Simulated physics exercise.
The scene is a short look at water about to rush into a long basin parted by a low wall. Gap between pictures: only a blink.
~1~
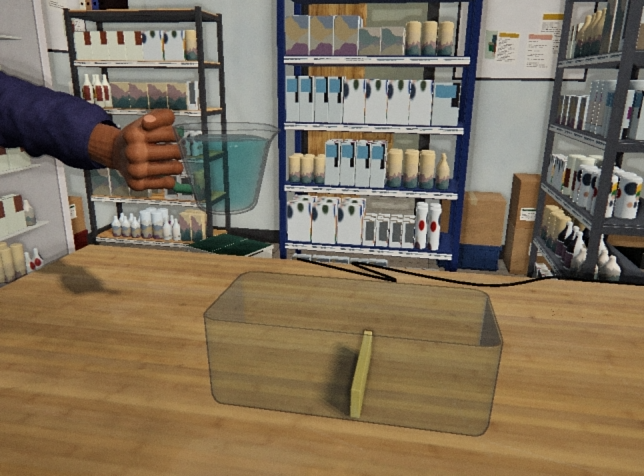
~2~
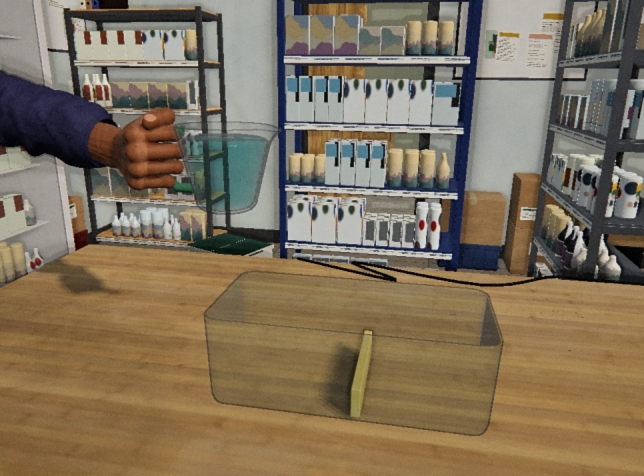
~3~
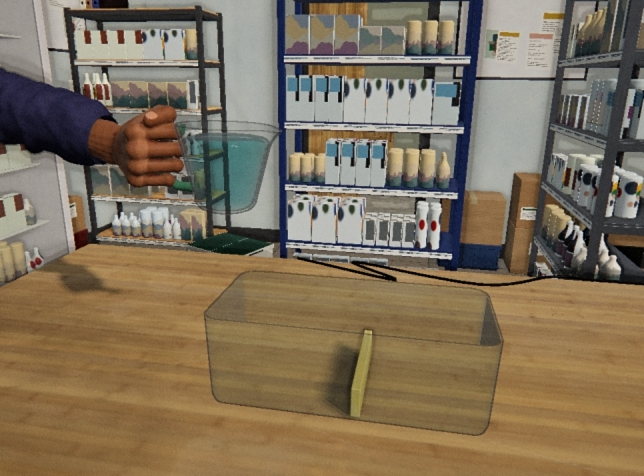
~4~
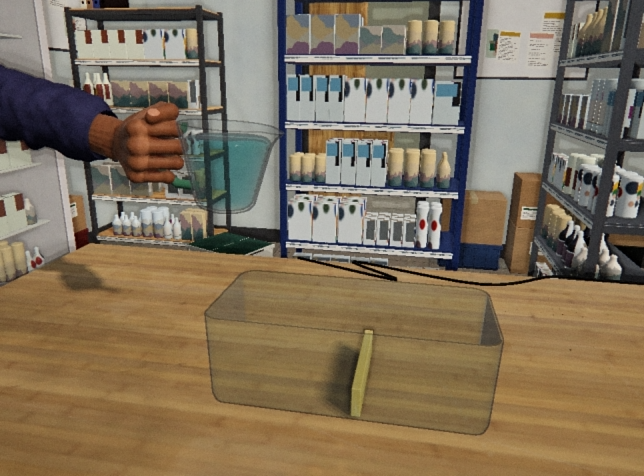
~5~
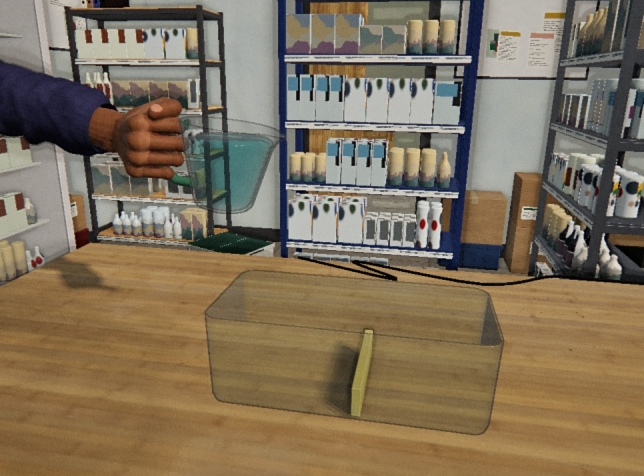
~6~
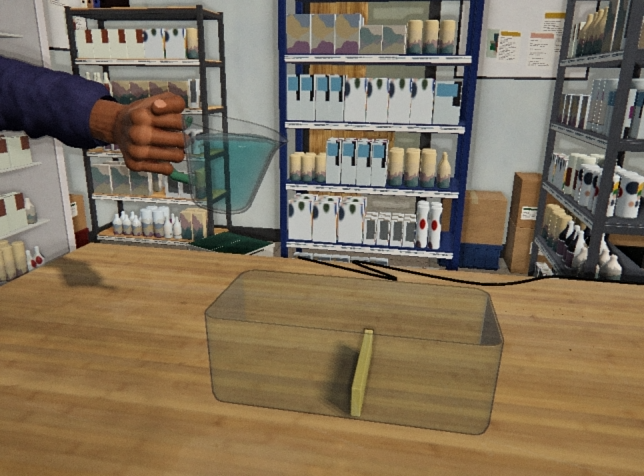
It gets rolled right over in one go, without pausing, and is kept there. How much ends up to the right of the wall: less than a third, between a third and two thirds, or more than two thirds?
Stops short of a third.
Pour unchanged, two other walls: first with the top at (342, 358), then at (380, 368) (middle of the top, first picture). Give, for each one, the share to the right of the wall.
First try 40 per cent, second try 10 per cent.
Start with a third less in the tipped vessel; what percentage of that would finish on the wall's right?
5 per cent or so.
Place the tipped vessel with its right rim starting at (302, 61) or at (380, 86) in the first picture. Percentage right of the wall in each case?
Roughly 55 percent on the first try and 90 percent on the second.
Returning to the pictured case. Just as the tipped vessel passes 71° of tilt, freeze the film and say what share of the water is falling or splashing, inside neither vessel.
That works out near 30 percent.
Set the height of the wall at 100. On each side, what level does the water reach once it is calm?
Left part: 40 per cent, right part: 0 per cent.
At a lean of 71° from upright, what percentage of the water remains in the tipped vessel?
It keeps around 60 per cent at that angle.
A moment on, the tilt is 71° and 59 per cent is still to pour, 13 is left of the wall and 0 right of it.
Next, the tilt is 111° and 3 per cent is still to pour, 83 is left of the wall and 2 right of it.
Then the tilt is 120° and 0 per cent is still to pour, 91 is left of the wall and 6 right of it.
Later the tilt is 120° and 0 per cent is still to pour, 91 is left of the wall and 6 right of it.
Finally, 91 per cent lies left of the wall, 6 right of it and 3 outside.
